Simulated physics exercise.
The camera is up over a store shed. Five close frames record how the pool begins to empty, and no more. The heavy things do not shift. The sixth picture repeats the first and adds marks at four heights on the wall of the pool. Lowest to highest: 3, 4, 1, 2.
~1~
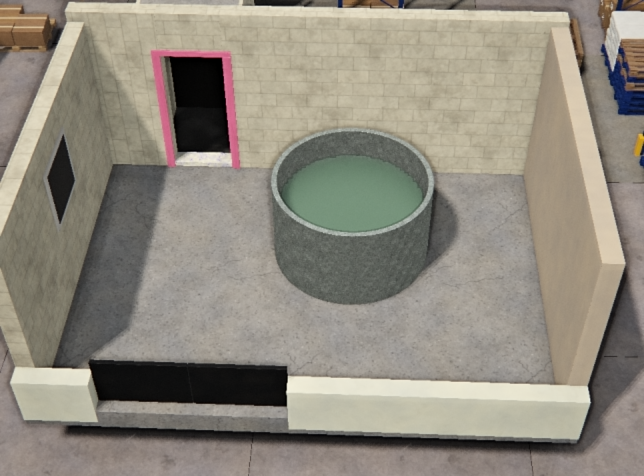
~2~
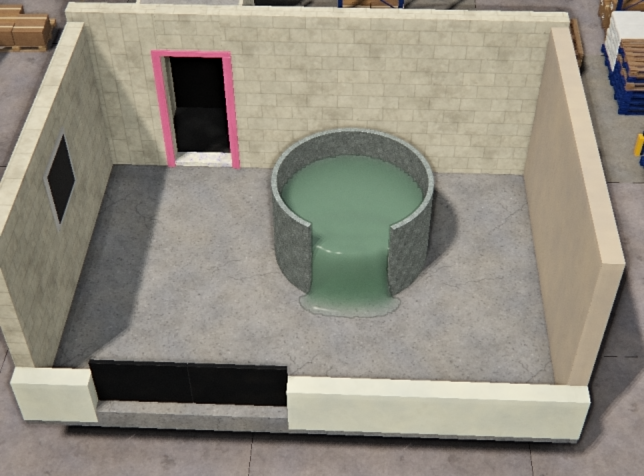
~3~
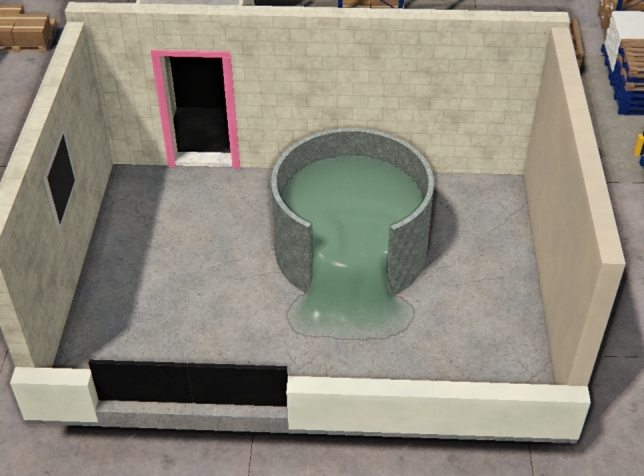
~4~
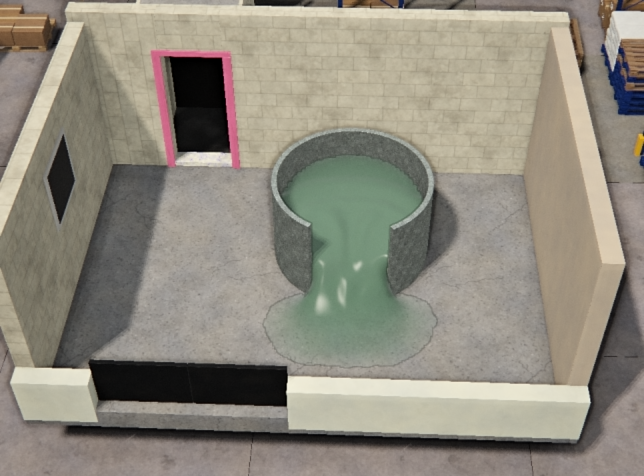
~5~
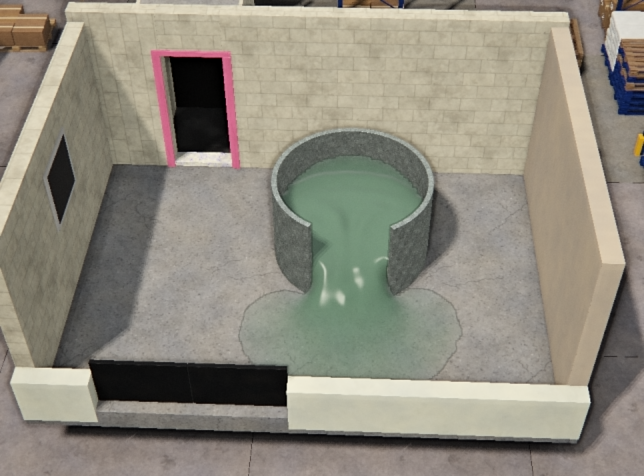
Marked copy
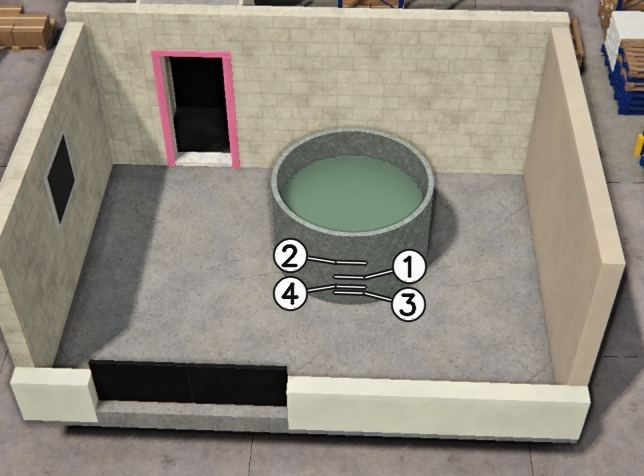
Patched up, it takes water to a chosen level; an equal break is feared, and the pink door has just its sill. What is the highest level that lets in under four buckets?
The limit is 1.
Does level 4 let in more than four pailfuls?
No.
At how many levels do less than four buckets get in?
Three of the four.
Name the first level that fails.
That is level 2.
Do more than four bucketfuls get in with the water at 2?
Yes, that goes wrong.
In white, 1 at (350, 277); 2 at (350, 262); 3 at (349, 292); 4 at (349, 286); from the bottom up 3, 4, 1, 2.
With 1, a splash gets over, under a bucket.
With 2, about 10 bucketfuls get in.
With 3, nothing gets over.
With 4, nothing gets over.
